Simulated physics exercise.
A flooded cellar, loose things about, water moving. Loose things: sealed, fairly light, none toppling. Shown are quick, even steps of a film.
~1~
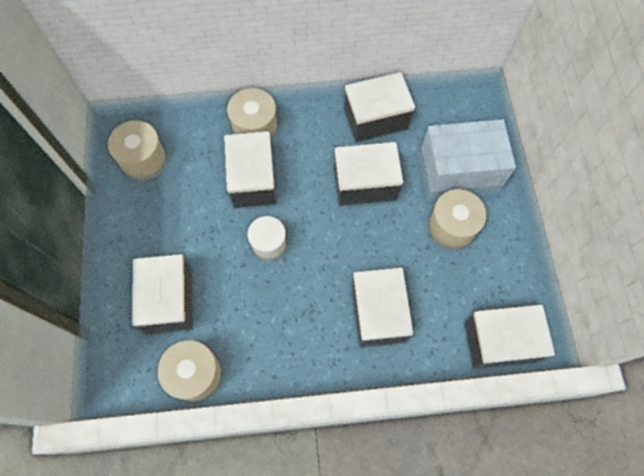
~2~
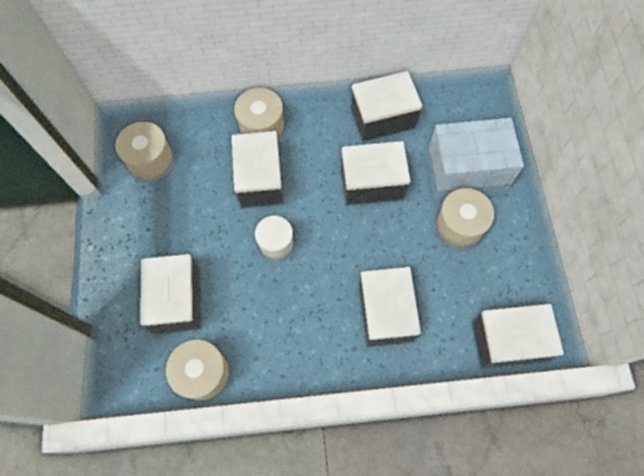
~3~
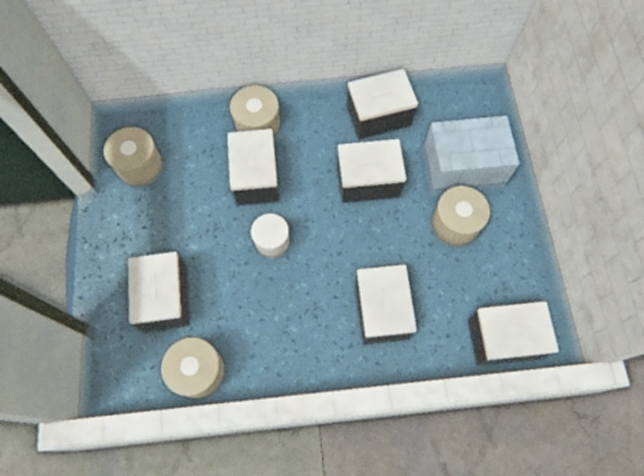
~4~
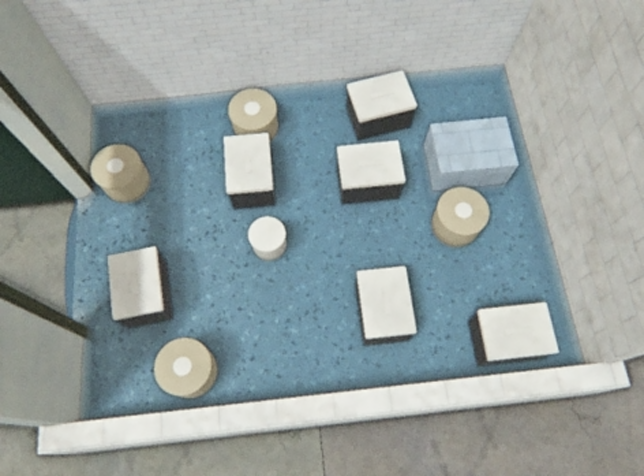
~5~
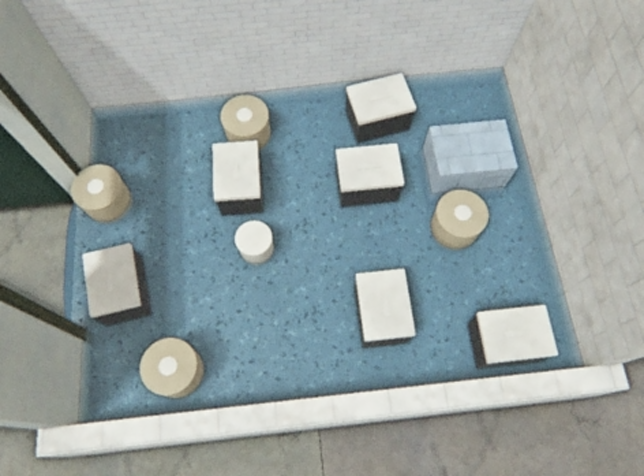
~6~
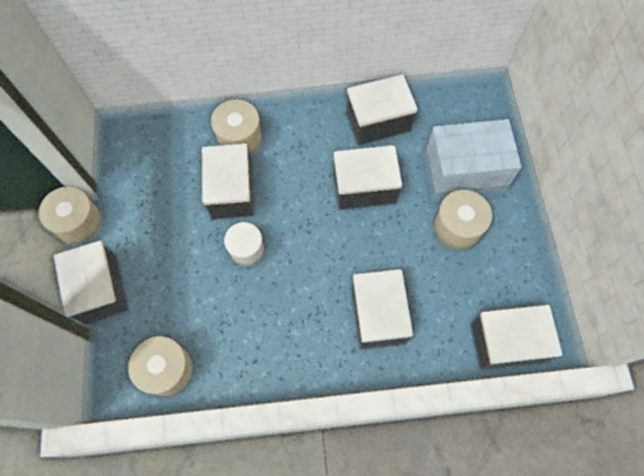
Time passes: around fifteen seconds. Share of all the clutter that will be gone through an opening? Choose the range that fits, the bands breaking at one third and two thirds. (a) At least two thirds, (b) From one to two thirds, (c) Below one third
At least two thirds (a).
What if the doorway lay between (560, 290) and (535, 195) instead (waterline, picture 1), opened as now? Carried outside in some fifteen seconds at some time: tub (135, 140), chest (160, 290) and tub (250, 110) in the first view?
In order: Remains, remains, remains.
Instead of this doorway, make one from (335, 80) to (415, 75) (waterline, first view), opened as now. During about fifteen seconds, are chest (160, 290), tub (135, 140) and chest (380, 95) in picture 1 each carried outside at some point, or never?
First trapped, second trapped, third lost.
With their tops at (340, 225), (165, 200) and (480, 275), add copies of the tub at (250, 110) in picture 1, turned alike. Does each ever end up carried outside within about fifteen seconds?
Copy by copy, in the order given: Swept away, swept away, not carried off.
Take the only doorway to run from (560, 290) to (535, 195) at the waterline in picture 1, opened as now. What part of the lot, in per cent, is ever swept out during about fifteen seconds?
About 50 %.
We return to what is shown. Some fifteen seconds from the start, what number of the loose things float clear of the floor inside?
You get 3.
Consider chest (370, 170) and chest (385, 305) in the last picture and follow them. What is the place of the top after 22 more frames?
Approximately (142, 209), then (134, 302).
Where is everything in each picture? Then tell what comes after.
A tub at (133, 142) floats; a chest at (158, 289) floats; 0 of 11 have shifted, in the first frame.
A tub at (140, 143), afloat; a chest at (166, 289) floats; 0 of 11 have shifted, in the second frame.
A tub at (129, 148) floats, close to its start; a chest at (153, 287) floats, close to its start; 2 of 11 have shifted, in the third frame.
A tub at (116, 166) floats, close to its start; a chest at (134, 282) floats, close to its start; 3 of 11 have shifted, in the fourth frame.
A tub at (96, 187) floats, a stride from its start; a chest at (110, 279) floats, a stride from its start; 6 of 11 have shifted, in the fifth frame.
A tub at (64, 209), afloat, a stride from its start; a chest at (83, 277), afloat, a stride from its start; 8 of 11 have shifted, in the sixth frame.
A moment on, 2 of 11 are out; 9 afloat.
Next, 5 of 11 are out; 6 afloat.
Later, 6 of 11 are out; 5 afloat.
In the end, 8 of 11 are out; 3 afloat.
